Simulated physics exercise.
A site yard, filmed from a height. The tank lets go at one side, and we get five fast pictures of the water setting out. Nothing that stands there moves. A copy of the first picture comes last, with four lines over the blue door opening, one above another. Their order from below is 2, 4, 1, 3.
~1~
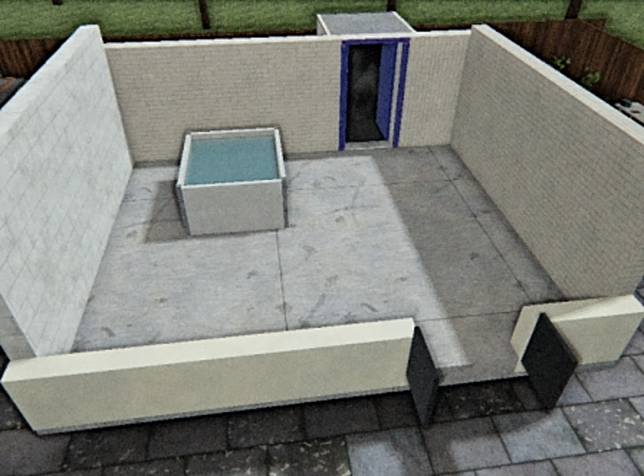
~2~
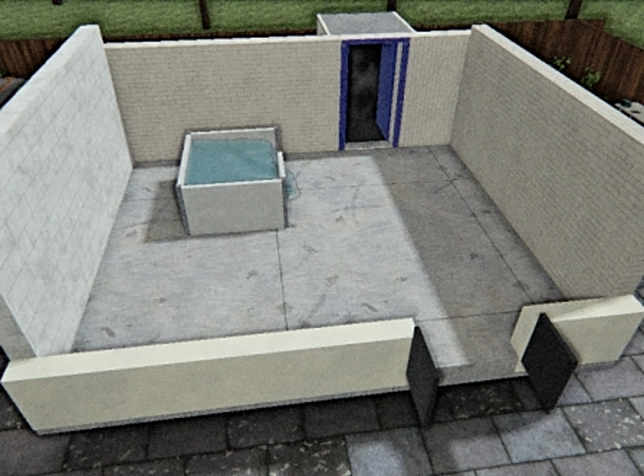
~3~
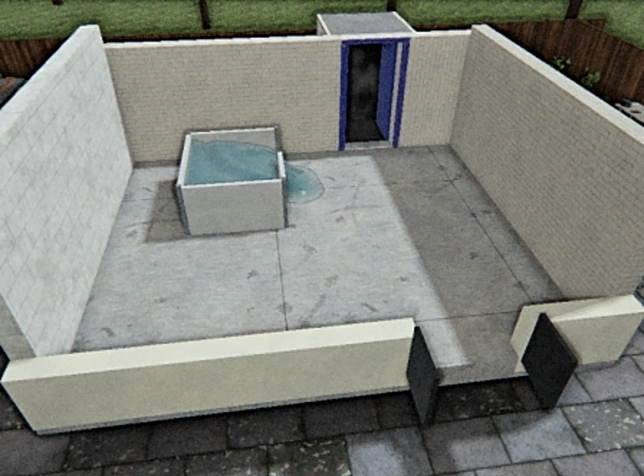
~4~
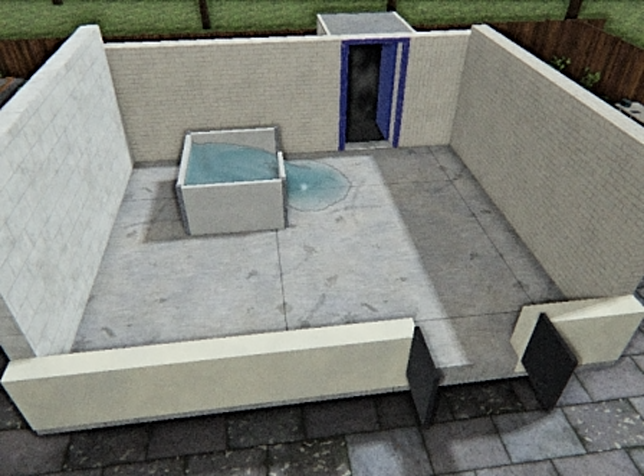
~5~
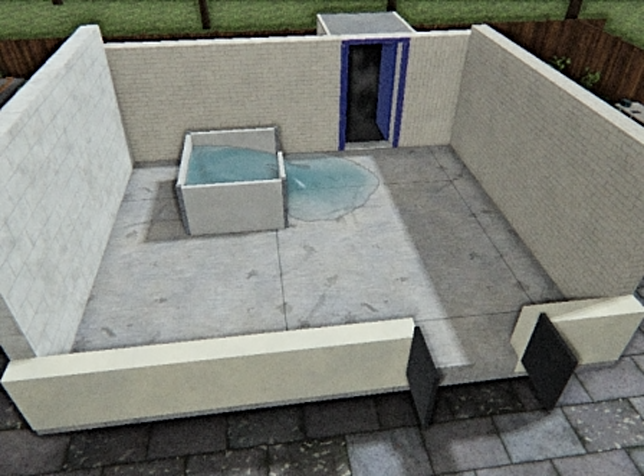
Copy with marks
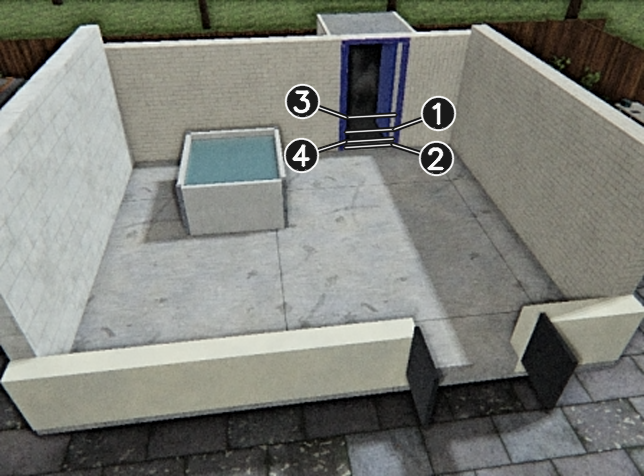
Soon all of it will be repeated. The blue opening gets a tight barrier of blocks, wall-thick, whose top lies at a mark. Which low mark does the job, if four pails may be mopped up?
The answer is line 4.
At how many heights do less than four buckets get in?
Three.
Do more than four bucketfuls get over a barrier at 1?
No, that is safe.
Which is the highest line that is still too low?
The answer is 2.
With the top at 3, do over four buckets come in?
No, not at all.
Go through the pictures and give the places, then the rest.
In the first frame, water in the tank at rest, its middle at (233, 160); foot of the blue doorway at (368, 149); open gate at (469, 309).
In the second frame, 1 % of the ground under water, visible out to (289, 197).
In the third frame, 3 % of the ground under water, visible out to (318, 192).
In the fourth frame, 5 % of the ground under water, visible out to (345, 184).
In the fifth frame, 10 % of the ground under water, visible out to (374, 182).
In white, 1 at (370, 130); 2 at (369, 146); 3 at (371, 116); 4 at (369, 140); from the bottom up 2, 4, 1, 3.
With 1, nothing gets over.
With 2, about 8 bucketfuls get in.
With 3, nothing gets over.
With 4, a splash gets over, under a bucket.
